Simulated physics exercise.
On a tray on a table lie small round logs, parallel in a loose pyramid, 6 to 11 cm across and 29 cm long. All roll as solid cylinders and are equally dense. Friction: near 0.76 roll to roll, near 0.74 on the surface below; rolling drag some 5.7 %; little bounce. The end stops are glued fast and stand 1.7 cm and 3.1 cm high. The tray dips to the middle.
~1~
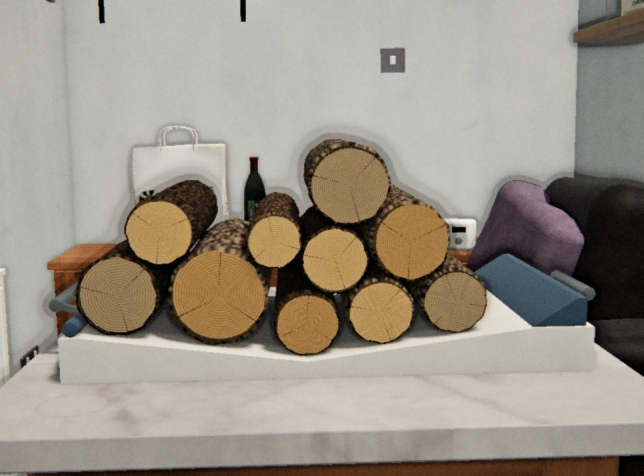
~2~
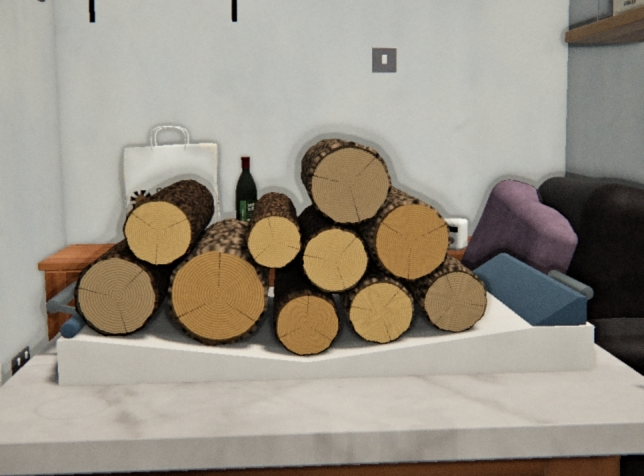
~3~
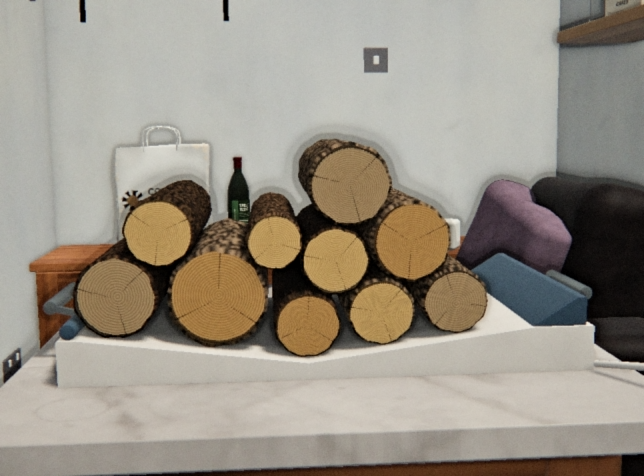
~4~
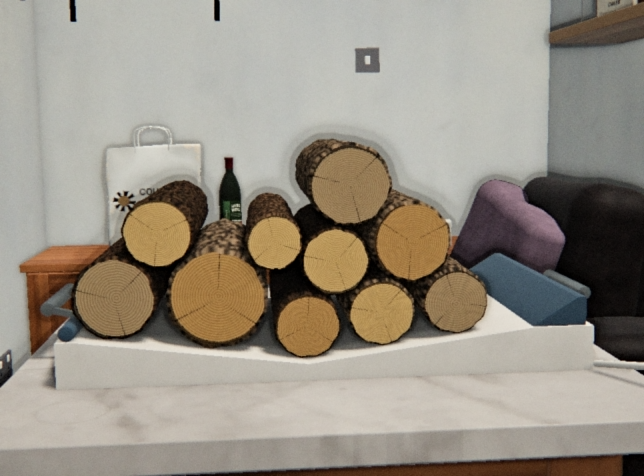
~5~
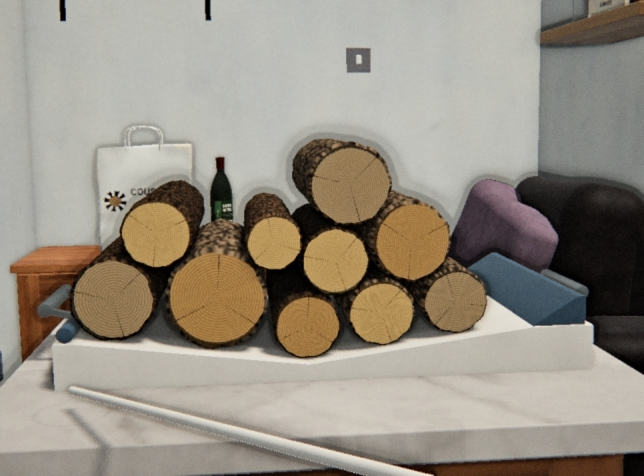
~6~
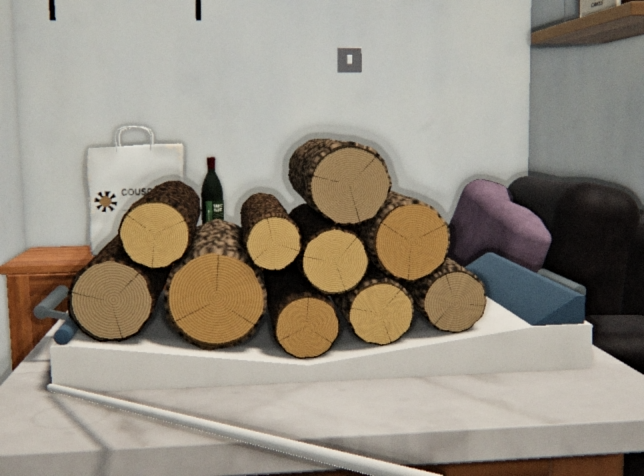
Stacked logs stay still on a white tray before a white rod appears in front.
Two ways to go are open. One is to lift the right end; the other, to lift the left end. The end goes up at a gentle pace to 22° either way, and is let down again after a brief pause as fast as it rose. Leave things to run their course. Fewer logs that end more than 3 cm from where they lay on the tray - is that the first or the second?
That is the first one.
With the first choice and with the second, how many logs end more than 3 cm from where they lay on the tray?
Result: First 1 / second 10.
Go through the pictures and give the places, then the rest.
In the first picture, 10 logs, 5 on the base, highest (350, 184); left round bar (1.7 cm) (69, 322); right wedge (3.1 cm) (582, 298).
Nothing has moved, the pointer shows the first choice, at the right end, in the second picture.
Nothing has moved, the pointer shows the first choice, at the right end, in the third picture.
Nothing has moved, the pointer shows the first choice, at the right end, in the fourth picture.
Nothing has moved, the pointer shows the second choice, at the left end; bottom ones (112, 300) (216, 300) (307, 326) (382, 313) (456, 301), in the fifth picture.
Nothing has moved, the pointer shows the second choice, at the left end, in the sixth picture.
First choice, 2.85 s in, right end up 11°; 1 now displaced over 3 cm; the one last seen at (350, 184) 4.7 cm left and 0.5 cm up (moves measured on the tray).
First choice, at rest by 3.9 s, 1 moved over 3 cm; not one over the end stops; the one last seen at (350, 184) 3.9 cm left; top of the pile 23 cm high, from 23 cm.
Second choice, 2.85 s in, left end up 11°; 10 now displaced over 3 cm; 2 over the right wedge; the one last seen at (411, 242) fallen off to the right.
Second choice, at rest by 3.9 s, 10 moved over 3 cm; 2 over the right wedge; the one last seen at (411, 242) fallen off to the right; top of the pile 18 cm high, from 23 cm.
